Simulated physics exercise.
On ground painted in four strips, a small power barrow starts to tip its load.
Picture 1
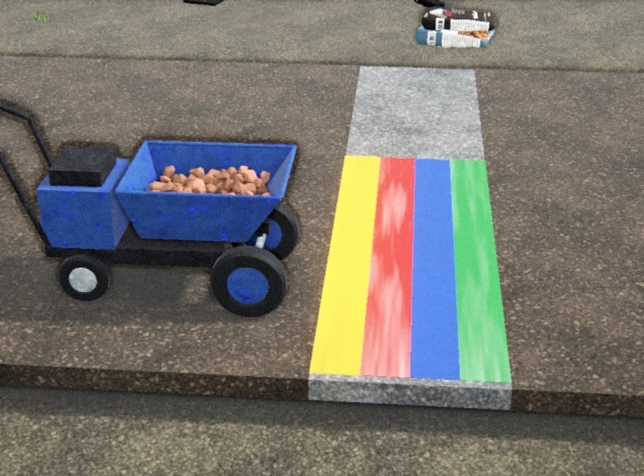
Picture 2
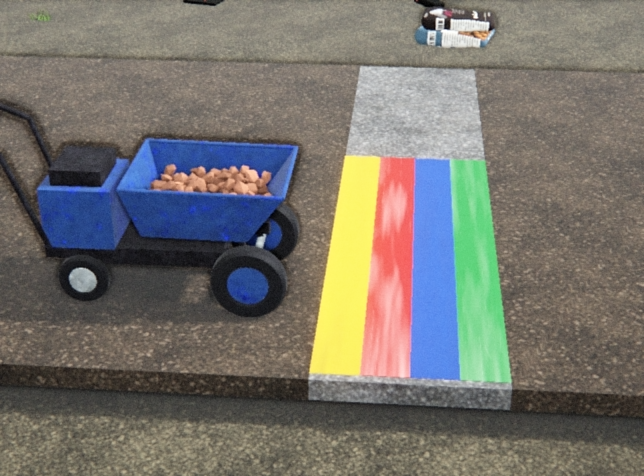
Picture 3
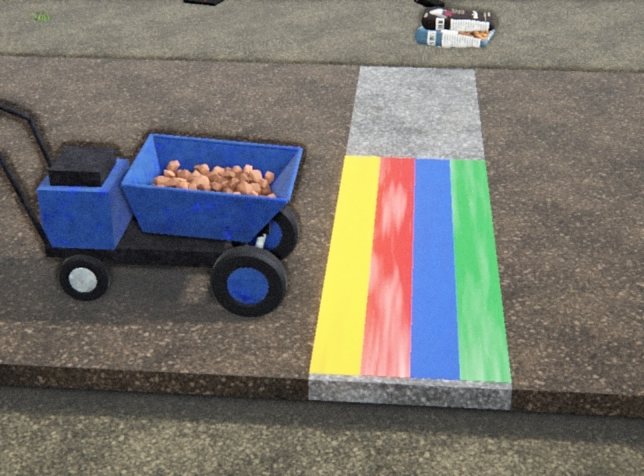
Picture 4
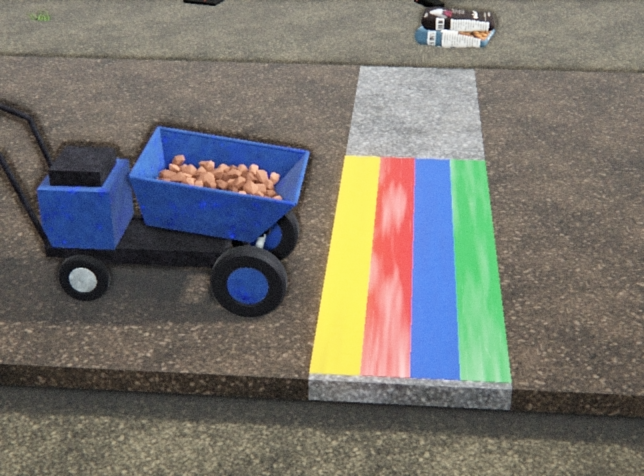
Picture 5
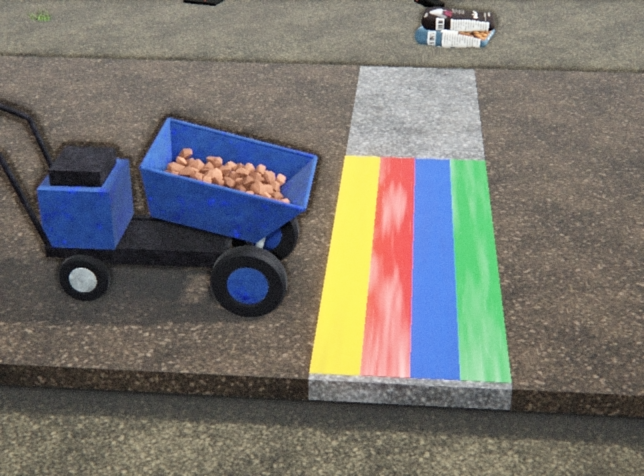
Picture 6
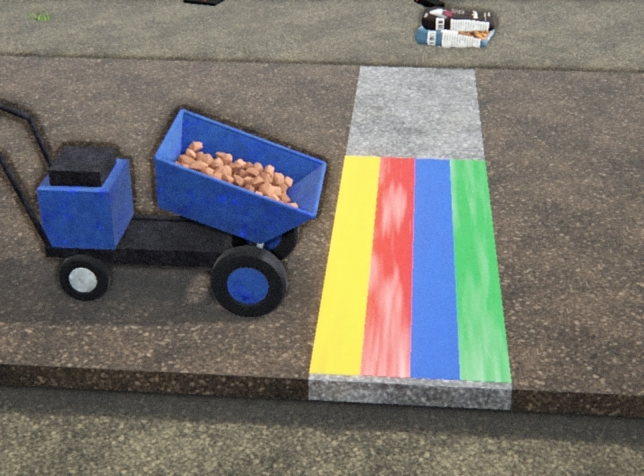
The blue skip on a small power barrow, loaded with lumps of rubble, slowly tilted down toward the right, its back end rising, while the barrow stayed still beside yellow, red, blue and green strips.
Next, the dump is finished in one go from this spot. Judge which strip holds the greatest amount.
Greatest amount: The red strip.
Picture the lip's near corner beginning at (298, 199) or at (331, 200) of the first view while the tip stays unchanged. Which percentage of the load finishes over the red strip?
It works out to 50 per cent in the first case and 20 per cent in the second.
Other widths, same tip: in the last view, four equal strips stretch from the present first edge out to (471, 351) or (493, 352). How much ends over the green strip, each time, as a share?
About 10 per cent first, then about 10 per cent.
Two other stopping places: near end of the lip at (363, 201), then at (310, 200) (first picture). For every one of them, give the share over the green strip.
In turn 40 and 10 in a hundred.
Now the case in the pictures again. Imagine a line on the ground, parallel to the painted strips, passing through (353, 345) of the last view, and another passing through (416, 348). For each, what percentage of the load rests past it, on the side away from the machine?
Roughly 80 and 20 percent.
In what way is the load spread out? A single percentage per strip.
Yellow 25 %, red 40 %, blue 15 %, green 10 %.
Shortly afterwards, skip tipped steeply; the whole lot in the skip.
Next, skip tipped steeply; all but a few in the skip; only a few over the yellow strip; only a few over the red strip.
Some moments later, skip tipped right over; near a third in the skip; a little over the yellow strip; near a third over the red strip; near a quarter over the blue strip; a little over the green strip.
In the end, skip tipped right over; a little in the skip; near a quarter over the yellow strip; near a third over the red strip; near a quarter over the blue strip; a little over the green strip; only a few off the paint.
